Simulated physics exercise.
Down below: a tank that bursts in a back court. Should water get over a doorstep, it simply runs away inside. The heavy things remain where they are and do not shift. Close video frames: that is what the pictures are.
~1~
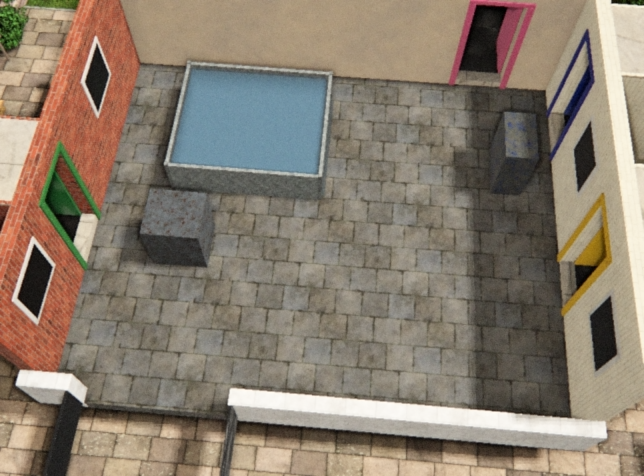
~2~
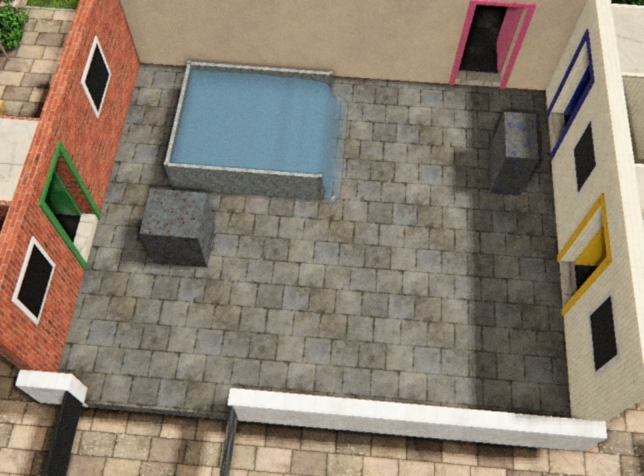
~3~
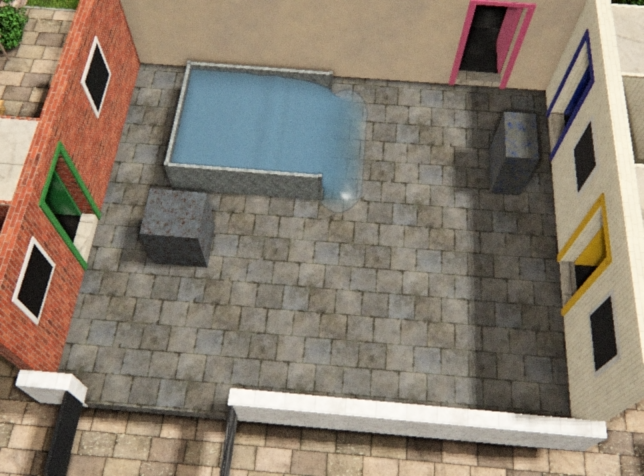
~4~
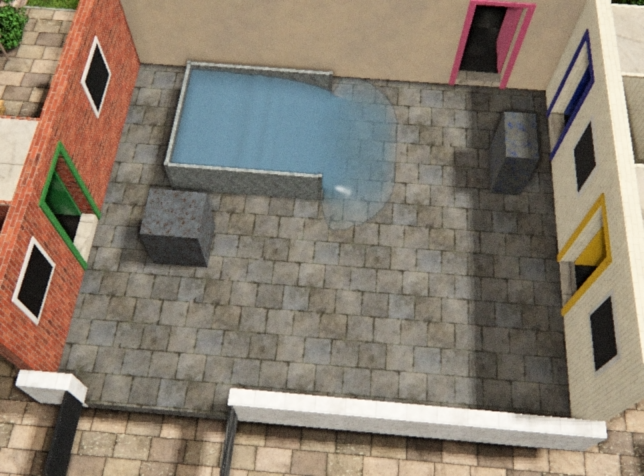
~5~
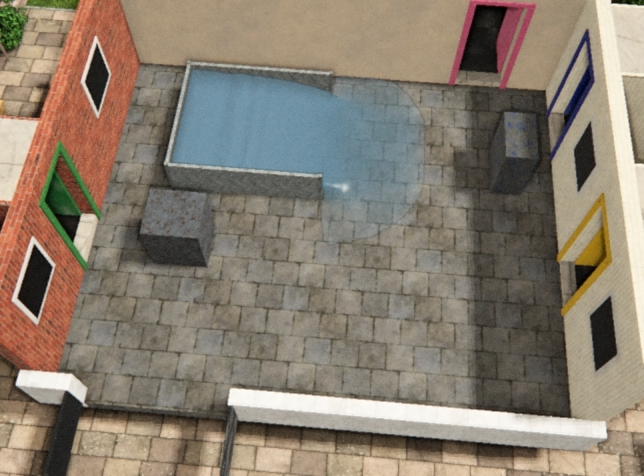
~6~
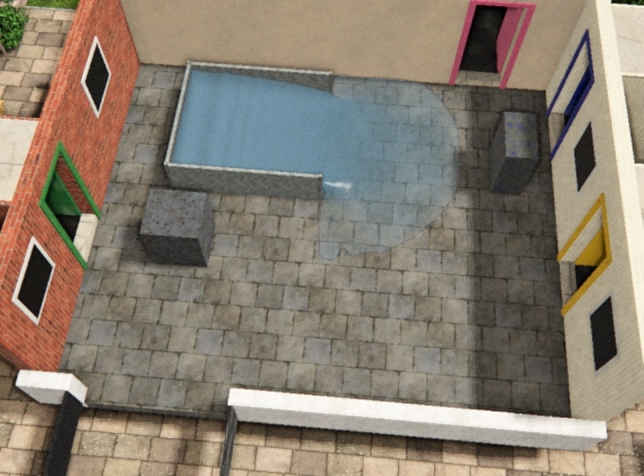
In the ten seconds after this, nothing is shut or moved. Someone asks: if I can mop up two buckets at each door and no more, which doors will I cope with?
One by one: Blue door: Limit exceeded; yellow door: Limit exceeded; pink door: Limit exceeded; green door: Limit not exceeded.
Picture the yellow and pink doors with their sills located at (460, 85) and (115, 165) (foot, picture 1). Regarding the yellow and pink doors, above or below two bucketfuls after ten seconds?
As I see it, the yellow door crosses the limit, and the pink door remains below the limit.
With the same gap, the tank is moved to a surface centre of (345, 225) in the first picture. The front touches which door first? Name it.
First comes the yellow door.
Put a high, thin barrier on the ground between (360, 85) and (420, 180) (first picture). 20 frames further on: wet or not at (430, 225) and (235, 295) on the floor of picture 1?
Taking the points in order, the first is inundated and the second is high and dry.
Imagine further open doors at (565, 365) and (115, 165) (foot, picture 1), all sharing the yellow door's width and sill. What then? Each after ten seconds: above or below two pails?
Log: Door one beats the mark; door two misses the mark.
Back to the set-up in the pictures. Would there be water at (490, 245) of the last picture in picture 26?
Looking there, it would be swamped.
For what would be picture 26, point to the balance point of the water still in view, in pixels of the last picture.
My guess is about (407, 171).
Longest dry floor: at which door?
The green door.
A moment on, water covers 30 % of the floor; the blue door wet at the sill, nothing in, the yellow door not reached, the pink door wet at the sill, nothing in, the green door not reached.
Next, water covers 40 % of the floor; the blue door under two buckets in, the yellow door under two buckets in, the pink door wet at the sill, nothing in, the green door not reached.
Then, water covers 50 % of the floor; the blue door over two buckets in, the yellow door far over two buckets in, the pink door over two buckets in, the green door not reached.
Later, water covers 65 % of the floor; the blue door far over two buckets in, the yellow door far over two buckets in, the pink door far over two buckets in, the green door not reached.
In the end, water covers 95 % of the floor; the blue door far over two buckets in, the yellow door far over two buckets in, the pink door far over two buckets in, the green door wet at the sill, nothing in.
